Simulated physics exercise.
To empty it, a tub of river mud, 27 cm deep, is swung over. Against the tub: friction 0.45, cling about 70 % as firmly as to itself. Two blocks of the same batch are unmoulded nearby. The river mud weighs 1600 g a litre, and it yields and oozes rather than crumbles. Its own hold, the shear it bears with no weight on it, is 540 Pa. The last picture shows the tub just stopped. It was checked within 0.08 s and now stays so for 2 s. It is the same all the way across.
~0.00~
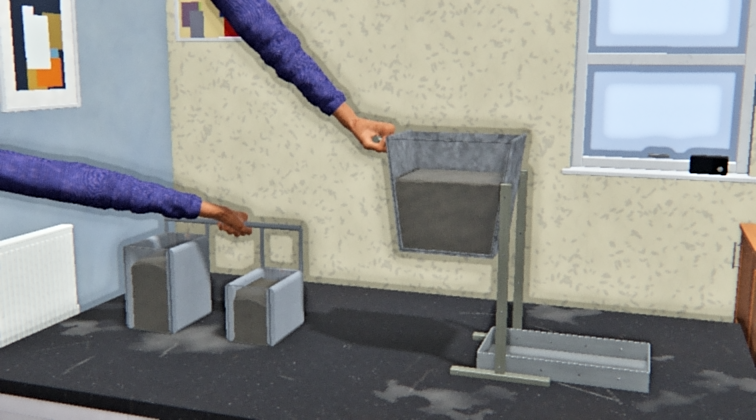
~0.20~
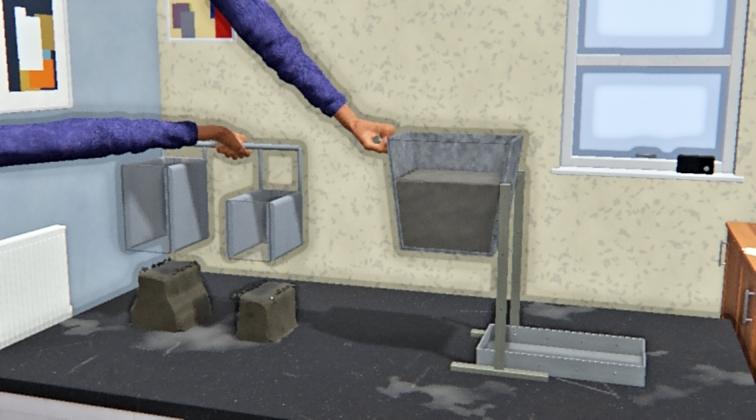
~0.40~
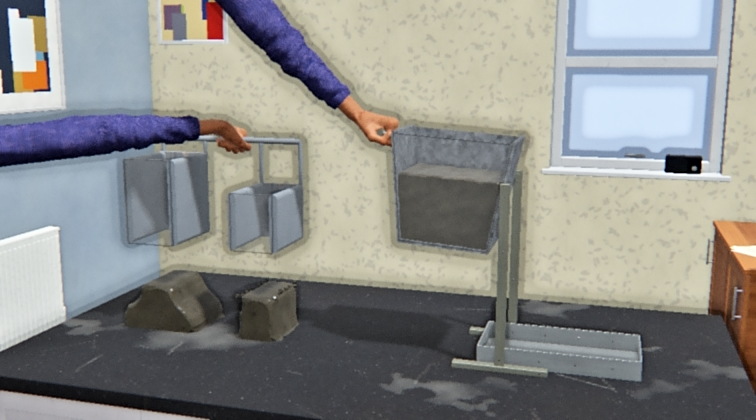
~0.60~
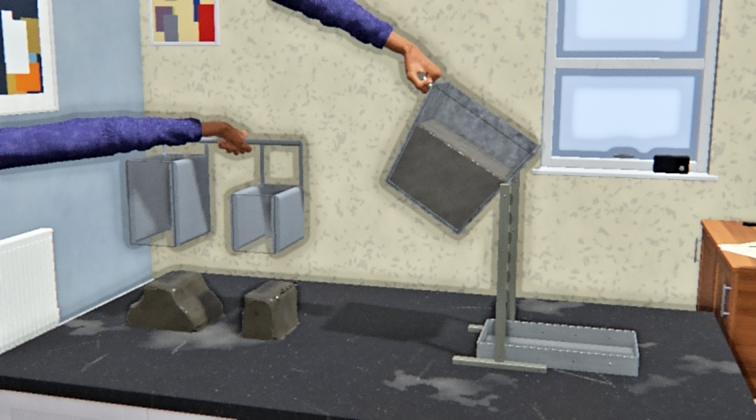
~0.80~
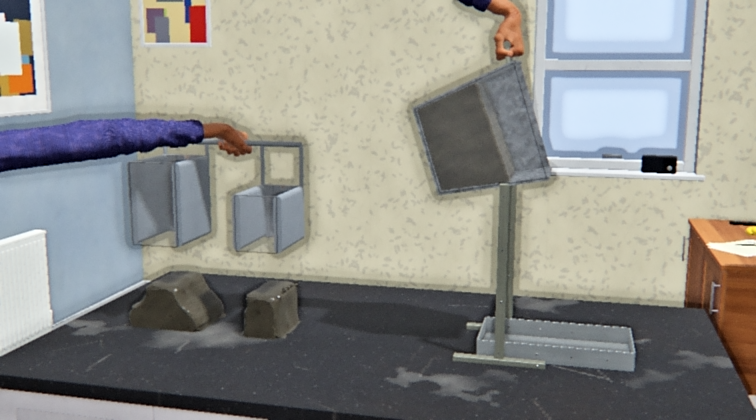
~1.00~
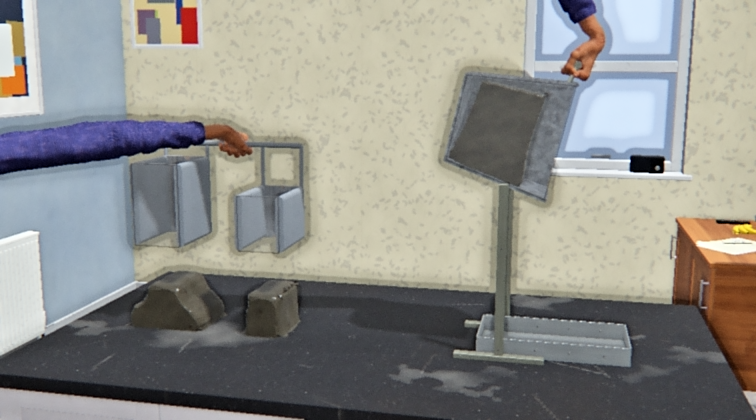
A hand swings a tub of mud over after two molds lift off slumping blocks.
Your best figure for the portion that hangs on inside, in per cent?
It comes to some 0 %.
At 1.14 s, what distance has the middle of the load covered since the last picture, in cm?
About 11 cm.
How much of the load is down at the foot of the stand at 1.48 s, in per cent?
Near 60 %.
After 1.14 s, the tub is at 103 degrees and holds 82 %.
After 1.31 s, the tub is at 103 degrees and holds 32 %.
After 1.48 s, the tub is at 103 degrees and holds 14 %.
After 1.65 s, the tub is at 103 degrees and holds 0 %.
After 3.00 s, the tub is at 103 degrees and holds 0 %.
